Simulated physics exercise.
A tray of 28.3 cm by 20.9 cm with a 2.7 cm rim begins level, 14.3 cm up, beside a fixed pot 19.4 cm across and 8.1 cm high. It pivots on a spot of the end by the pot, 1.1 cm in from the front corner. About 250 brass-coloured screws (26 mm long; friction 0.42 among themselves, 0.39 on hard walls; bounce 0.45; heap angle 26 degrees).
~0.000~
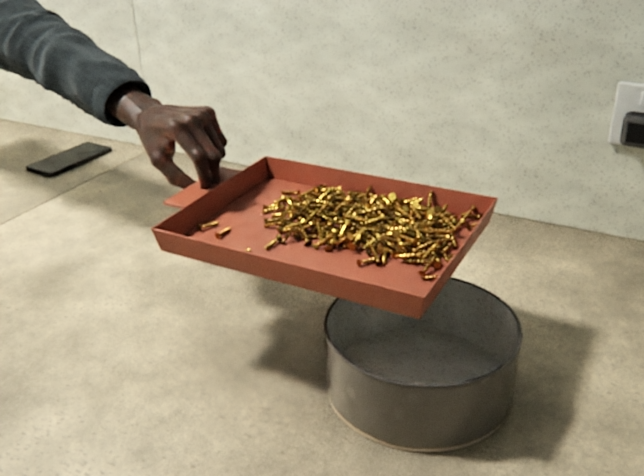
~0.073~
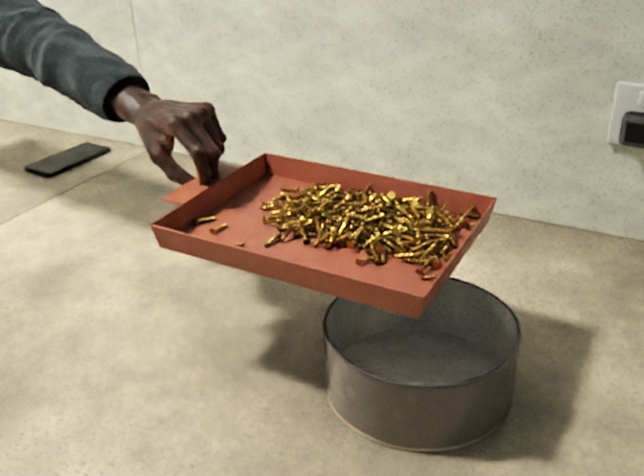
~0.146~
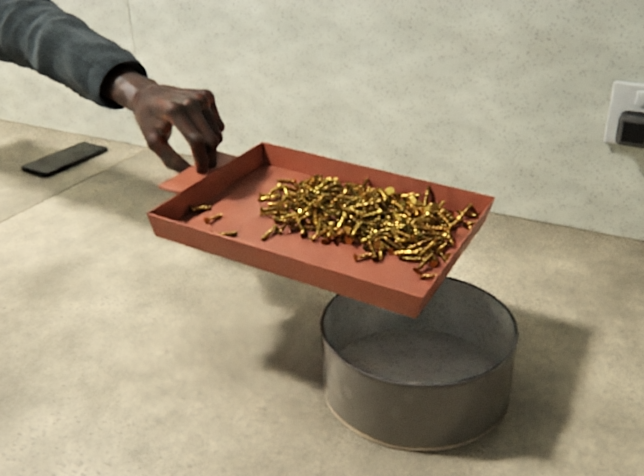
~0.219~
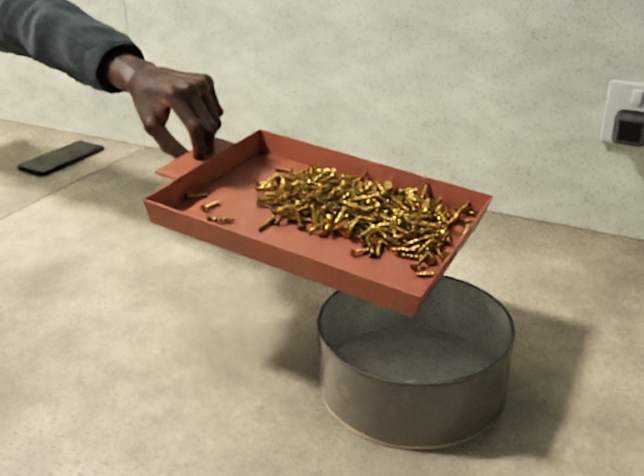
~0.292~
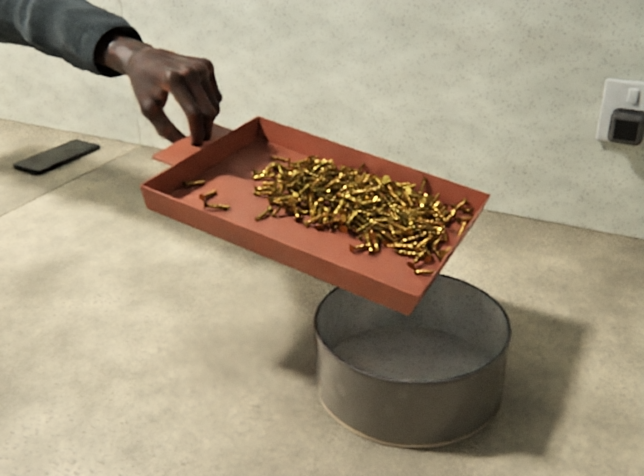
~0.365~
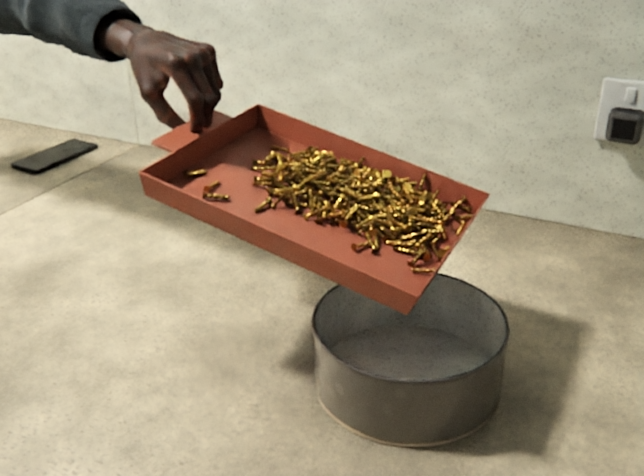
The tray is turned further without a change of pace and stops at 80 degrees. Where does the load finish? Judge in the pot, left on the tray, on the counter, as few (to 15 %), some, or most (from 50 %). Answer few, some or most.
Pot some, tray some, counter some.
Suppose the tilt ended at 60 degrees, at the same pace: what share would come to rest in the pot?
Then about 5 per cent.
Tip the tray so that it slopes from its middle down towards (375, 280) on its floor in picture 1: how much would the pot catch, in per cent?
About 0 per cent.
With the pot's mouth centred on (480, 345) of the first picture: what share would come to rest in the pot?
Some 55 per cent.
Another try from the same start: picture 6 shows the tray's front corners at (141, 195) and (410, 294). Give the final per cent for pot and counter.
Pot 0, counter 95.
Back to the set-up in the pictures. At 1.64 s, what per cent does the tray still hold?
Some 100 per cent of the load.
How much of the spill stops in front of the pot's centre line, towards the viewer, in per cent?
Some 20 per cent.
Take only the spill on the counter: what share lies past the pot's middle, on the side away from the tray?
About 100 per cent.
Then, at 1.13 s, tilt 44 degrees; the tray holds 100 %, the pot 0 %.
Then, at 1.64 s, tilt 65 degrees; the tray holds 100 %, the pot 0 %.
Then, at 2.22 s, tilt 80 degrees; the tray holds 45 %, the pot 20 %.
By 3.9 s all is still; pot 35 %, tray 25 %, counter 40 %.
